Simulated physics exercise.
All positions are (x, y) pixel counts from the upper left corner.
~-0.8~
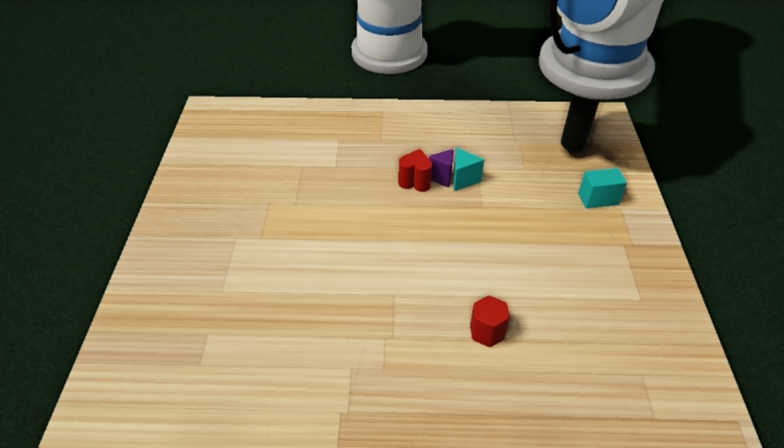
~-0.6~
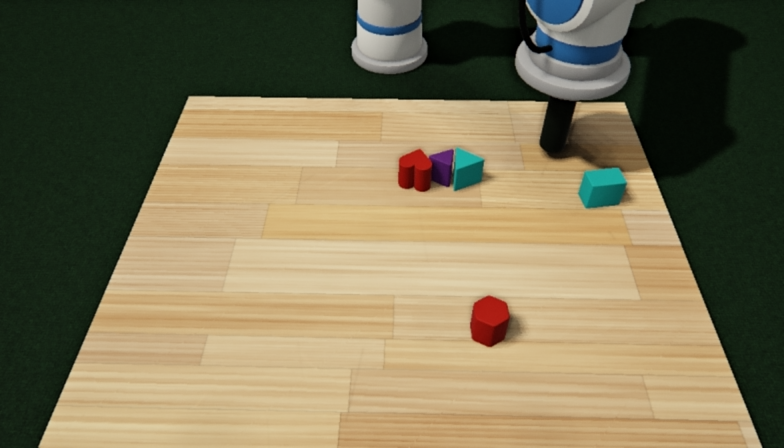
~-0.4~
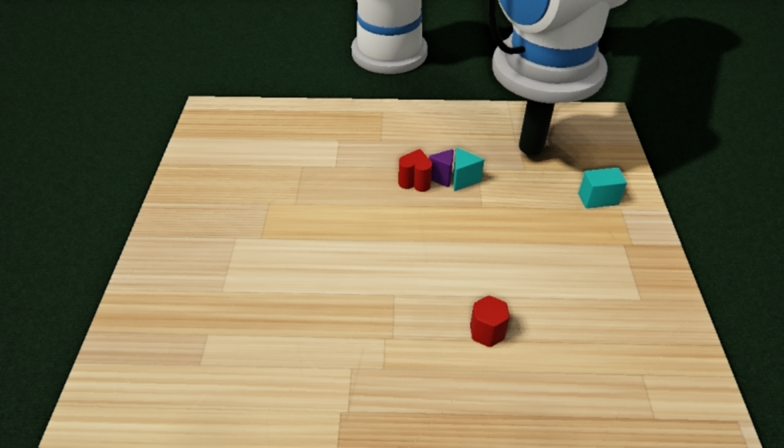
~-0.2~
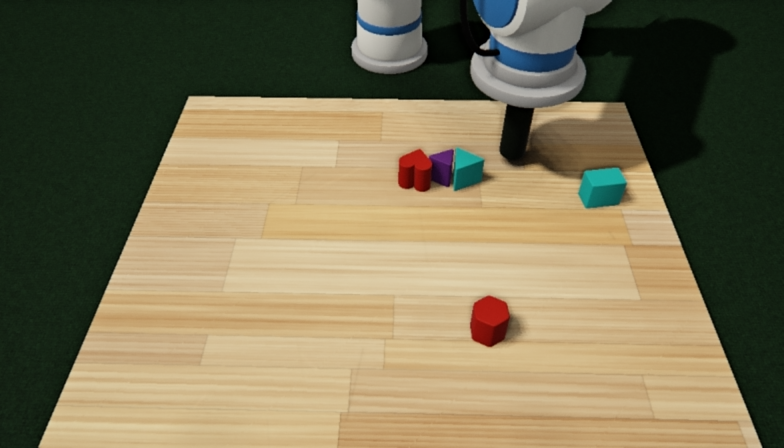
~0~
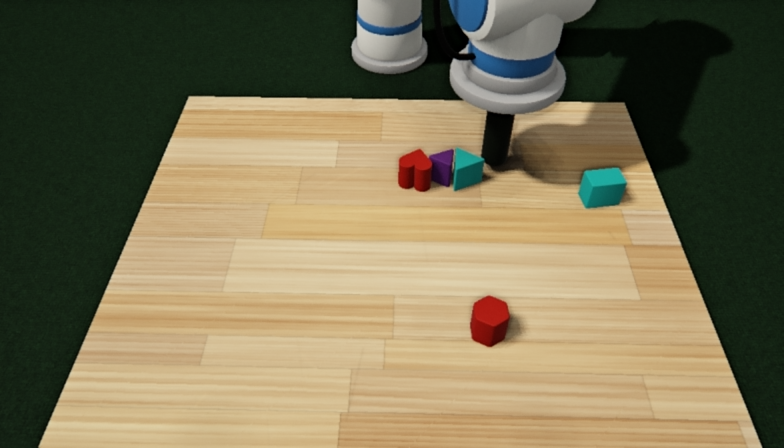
A robot arm with a black peg slid left along the far side of a wooden table, ending up beside a turquoise three-sided block, while all the red, purple and turquoise blocks stayed still.
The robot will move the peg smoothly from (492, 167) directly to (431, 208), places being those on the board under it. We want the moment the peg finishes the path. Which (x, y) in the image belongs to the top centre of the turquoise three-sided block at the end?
So, by the moment the path ends, you'll find the top centre of the turquoise three-sided block at (407, 184).
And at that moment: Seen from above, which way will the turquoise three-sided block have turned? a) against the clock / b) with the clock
I choose b.
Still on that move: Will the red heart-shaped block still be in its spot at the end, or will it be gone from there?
It is untouched.
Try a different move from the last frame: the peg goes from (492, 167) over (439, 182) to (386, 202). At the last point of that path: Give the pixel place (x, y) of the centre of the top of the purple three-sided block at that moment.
If I read the scene right, the answer is (418, 150).
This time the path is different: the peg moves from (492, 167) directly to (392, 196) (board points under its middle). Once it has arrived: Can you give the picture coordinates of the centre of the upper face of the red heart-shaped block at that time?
The centre of its top face lies at (368, 164).
The first path, step by step. One third of the way, peg at (474, 172); purple three-sided block at (437, 156), turned 25° clockwise; turquoise three-sided block at (453, 163), turned 30° clockwise.
Two thirds of the way, peg at (453, 186); purple three-sided block at (435, 154), turned 35° clockwise; turquoise three-sided block at (430, 175), turned 45° clockwise.
At the end, peg at (432, 200); red heart-shaped block still; purple three-sided block at (435, 154), turned 35° clockwise; turquoise three-sided block at (407, 184), turned 75° clockwise.
